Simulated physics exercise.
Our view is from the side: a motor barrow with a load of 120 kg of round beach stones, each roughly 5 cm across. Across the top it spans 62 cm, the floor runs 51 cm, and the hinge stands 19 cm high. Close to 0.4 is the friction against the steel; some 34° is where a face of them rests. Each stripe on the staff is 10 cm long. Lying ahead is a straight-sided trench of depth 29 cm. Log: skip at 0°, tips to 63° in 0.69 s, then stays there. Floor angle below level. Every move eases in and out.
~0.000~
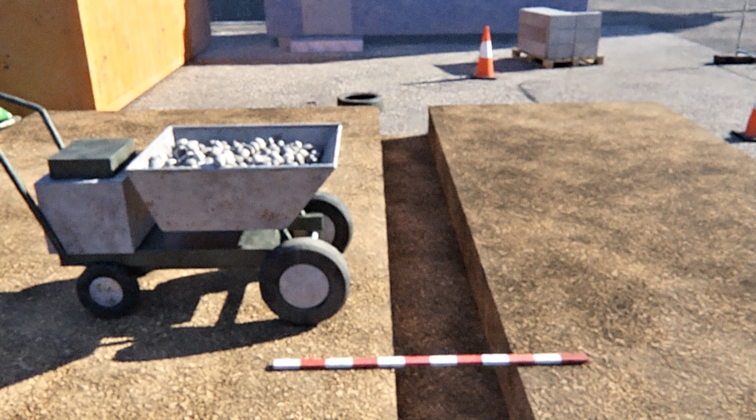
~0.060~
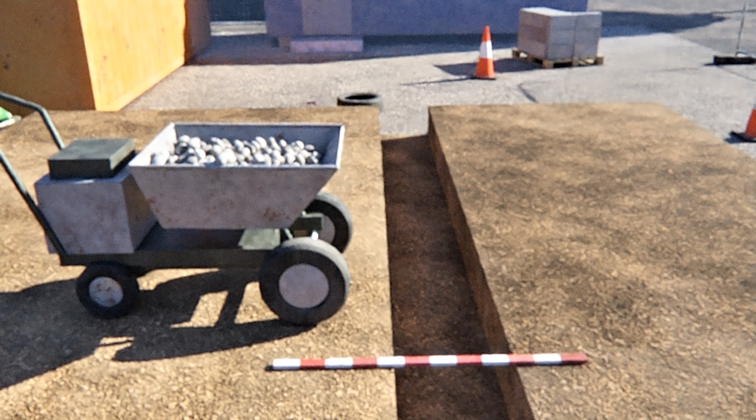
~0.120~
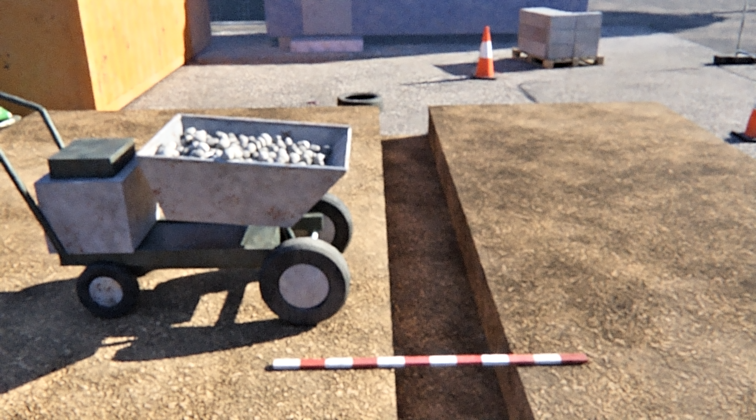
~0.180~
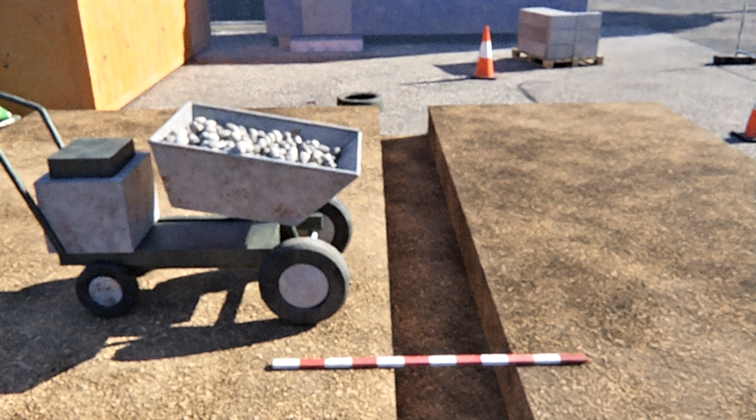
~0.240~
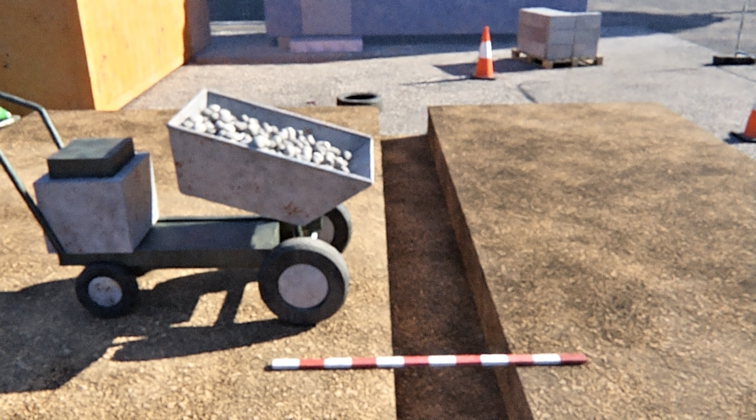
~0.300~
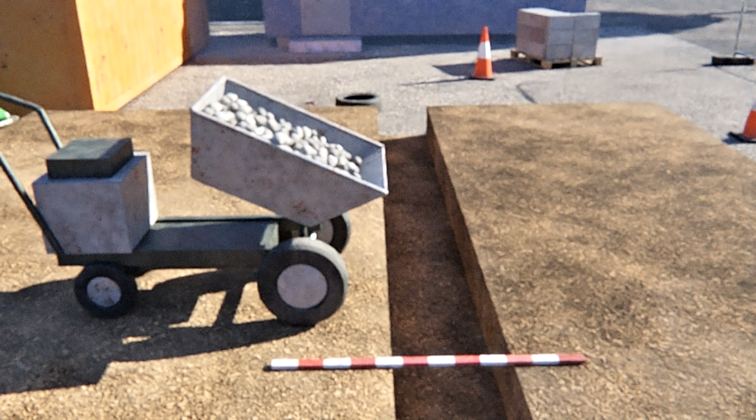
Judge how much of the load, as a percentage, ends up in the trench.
Around 65 %.
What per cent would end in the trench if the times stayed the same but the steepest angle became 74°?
Share in trench: Approx. 65%.
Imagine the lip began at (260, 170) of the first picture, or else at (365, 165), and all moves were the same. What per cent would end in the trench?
First spot about 95, second spot about 45 per cent.
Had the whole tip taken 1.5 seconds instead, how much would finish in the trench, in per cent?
85 per cent.
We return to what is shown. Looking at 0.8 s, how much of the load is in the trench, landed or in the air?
I'd put it near 20 per cent.
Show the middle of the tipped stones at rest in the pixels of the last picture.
Around (471, 324).
After 0.5 s the floor is at 53°; 100 % in the skip; the foremost stones are at (405, 215).
After 0.8 s the floor is at 63°; 80 % in the skip, 20 % in the trench; the foremost stones are at (494, 273).
After 1.1 s the floor is at 63°; 34 % in the skip, 32 % in the trench, 34 % past the trench; the foremost stones are at (639, 292).
After 3.1 s the floor is at 63°; 0 % in the skip, 65 % in the trench, 35 % past the trench; the foremost stones are past the picture's edge.
